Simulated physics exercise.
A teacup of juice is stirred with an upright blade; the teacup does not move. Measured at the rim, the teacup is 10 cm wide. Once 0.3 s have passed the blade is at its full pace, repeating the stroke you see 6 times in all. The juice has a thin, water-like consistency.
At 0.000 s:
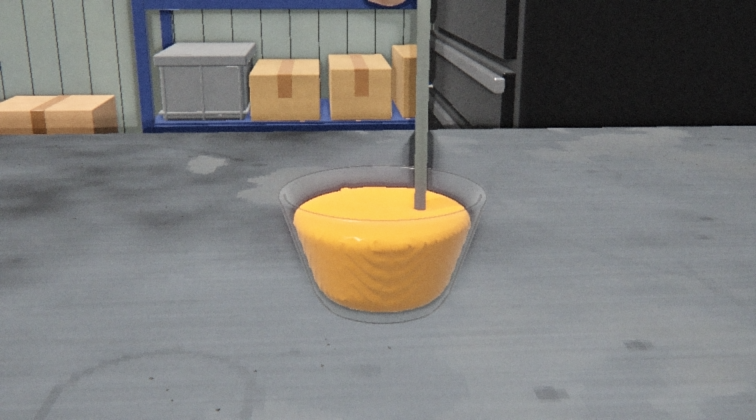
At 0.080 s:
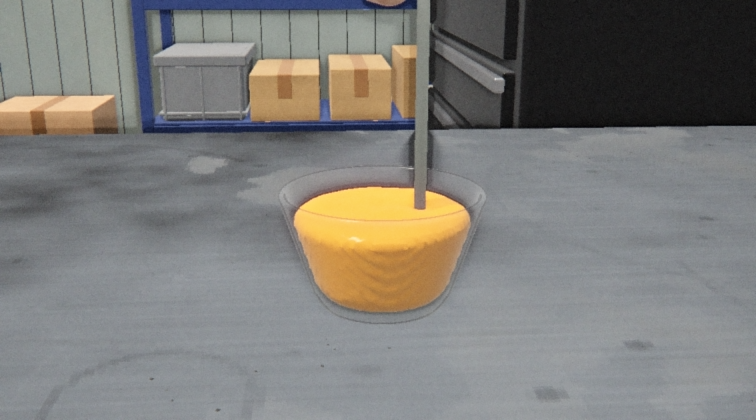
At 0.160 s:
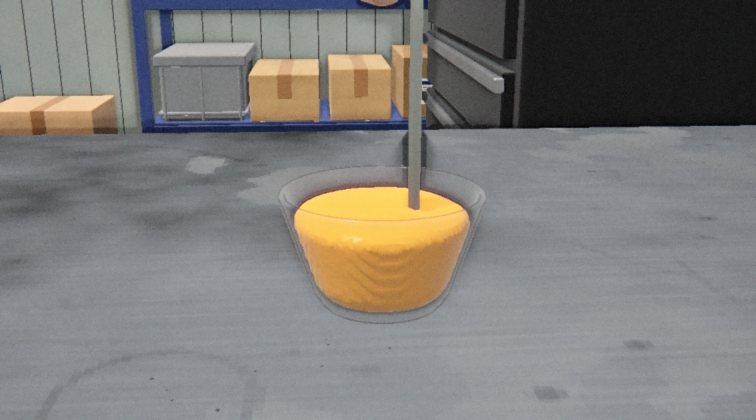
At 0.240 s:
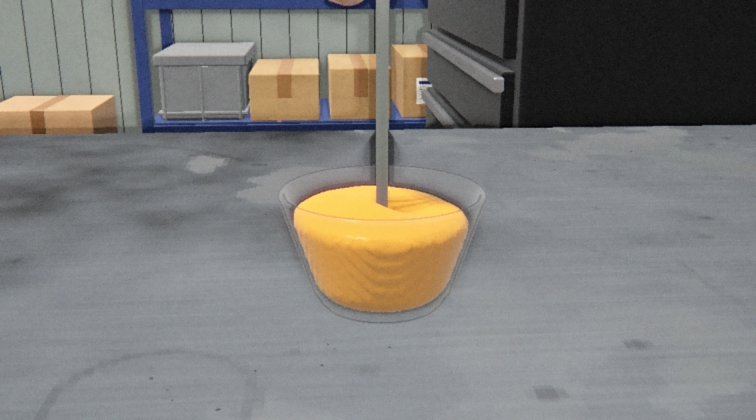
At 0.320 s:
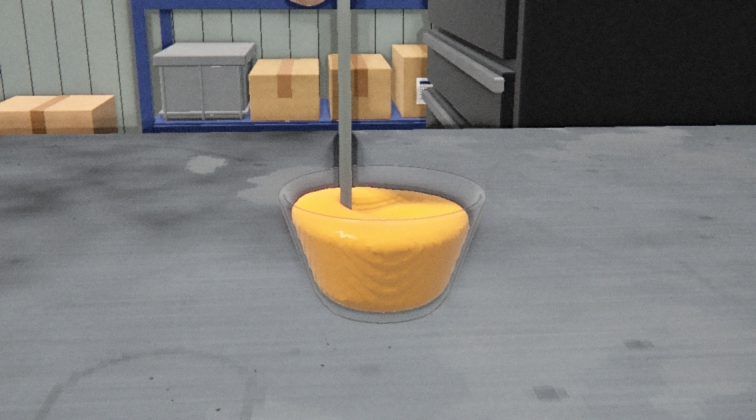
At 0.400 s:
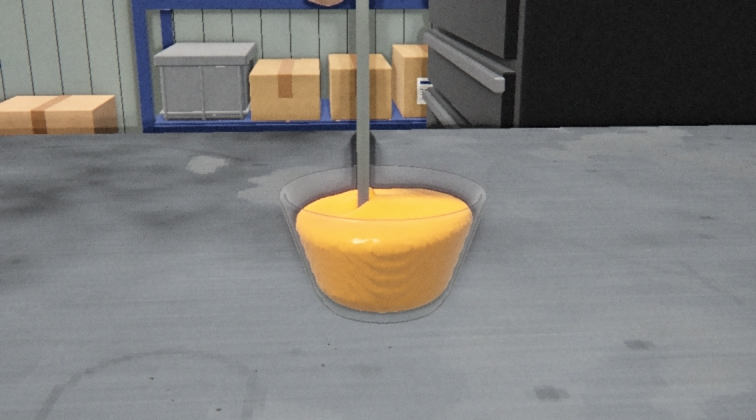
A clear, tapered cup of bright orange liquid sits on a worn grey surface in a storage room, seen from the front and slightly above by a still camera. Behind it are cardboard boxes and a grey crate on blue shelving at left, and a black cabinet at right. An upright grey blade sweeps left through the liquid, gently disturbing its surface, then shifts slightly back right.
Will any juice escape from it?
Most likely it sheds liquid.
Then, 0.95 s in, 0 ml is over the rim.
Then, 1.50 s in, 4 ml is over the rim.
Then, 2.06 s in, 13 ml is over the rim.
Then, 2.61 s in, 19 ml is over the rim.
Finally, 19 ml is over the rim.
